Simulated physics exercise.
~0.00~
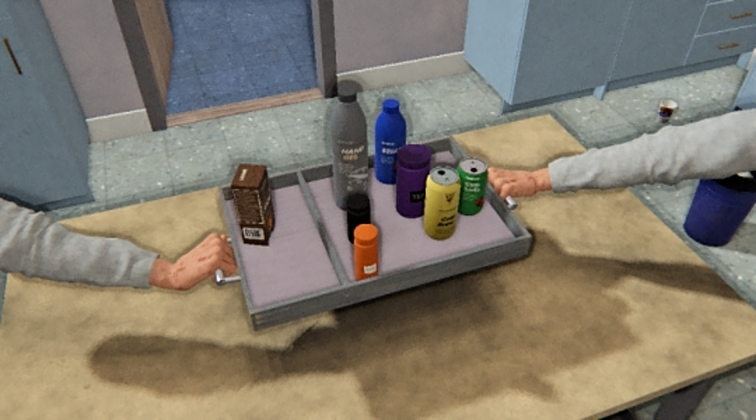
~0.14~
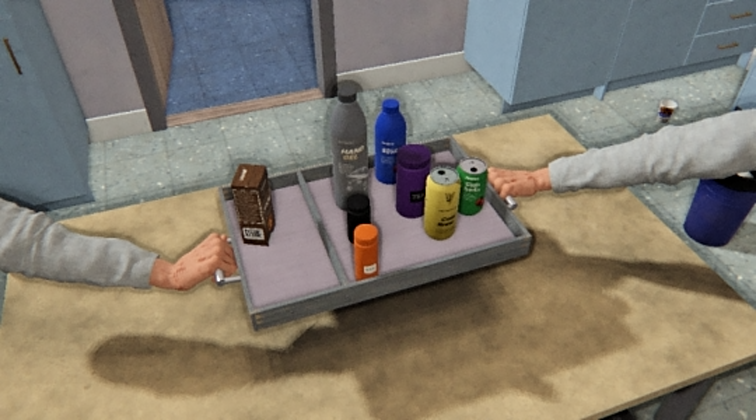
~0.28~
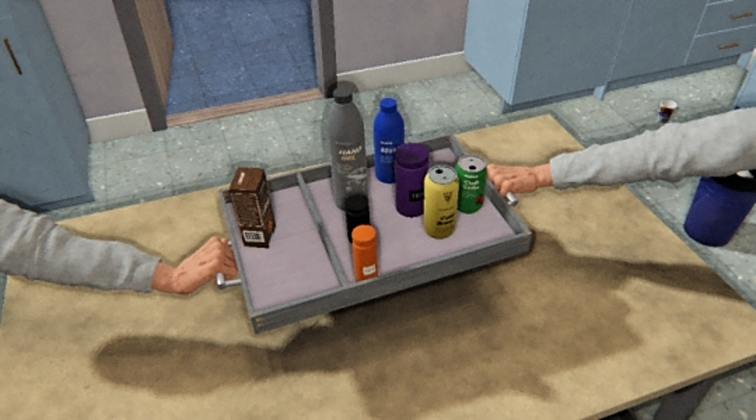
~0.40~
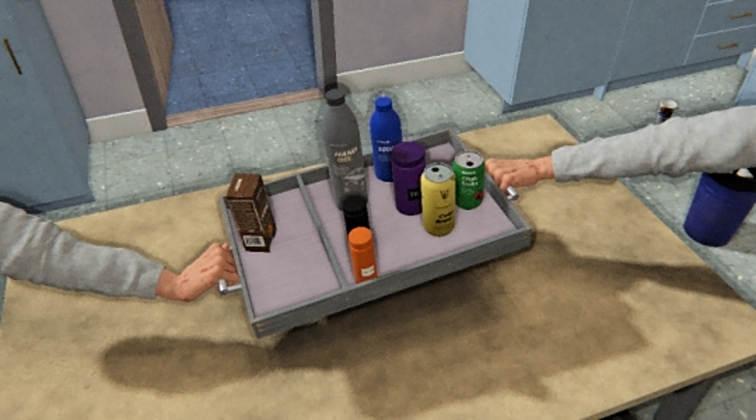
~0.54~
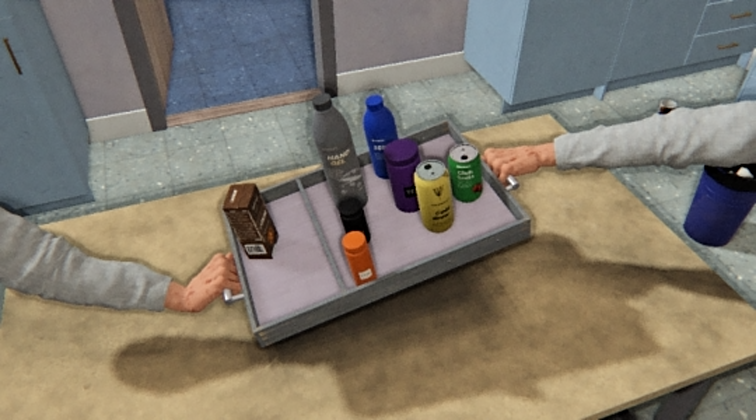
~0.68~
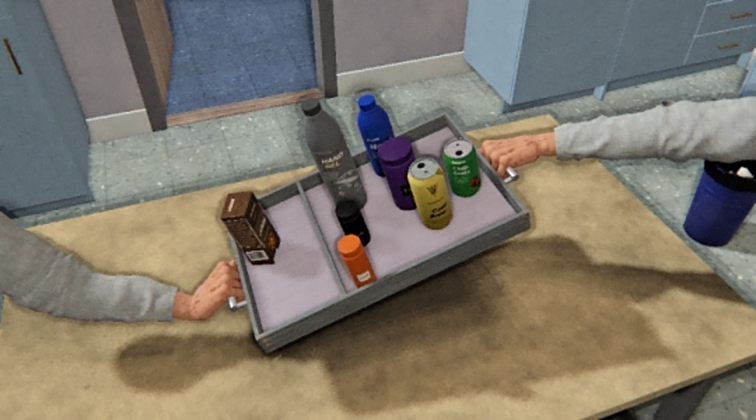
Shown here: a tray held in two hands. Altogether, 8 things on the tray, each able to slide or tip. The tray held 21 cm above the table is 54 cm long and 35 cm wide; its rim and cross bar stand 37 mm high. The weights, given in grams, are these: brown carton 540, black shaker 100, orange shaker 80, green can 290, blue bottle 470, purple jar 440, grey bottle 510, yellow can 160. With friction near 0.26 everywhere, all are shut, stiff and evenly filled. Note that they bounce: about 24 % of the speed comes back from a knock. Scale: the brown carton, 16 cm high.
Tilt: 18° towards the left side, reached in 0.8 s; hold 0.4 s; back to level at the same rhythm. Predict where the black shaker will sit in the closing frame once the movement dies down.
I would say around (342, 234).
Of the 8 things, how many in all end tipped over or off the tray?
3 of them.
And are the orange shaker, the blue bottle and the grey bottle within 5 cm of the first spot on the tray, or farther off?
Orange shaker: Remains in place; blue bottle: Is displaced; grey bottle: Is displaced.
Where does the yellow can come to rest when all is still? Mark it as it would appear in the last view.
Near (364, 237).
Around 1.18 s, tray tilted 18°, left edge down; black shaker shifted 4 cm near (333, 235); grey bottle tipped 8° against what carries it; blue bottle shifted 8 cm.
Around 1.58 s, tray tilted 14°, left edge down; black shaker tipped 7° against what carries it near (337, 241); blue bottle on its side; grey bottle tipped 44° against what carries it.
Finally (3.2 s), on their side or leaning hard on the tray, blue bottle, purple jar and grey bottle; not toppled but over 5 cm from the start, black shaker, green can and yellow can; the other 2 still in place (within 5 cm). Final places as that camera would see them, black shaker near (342, 234).
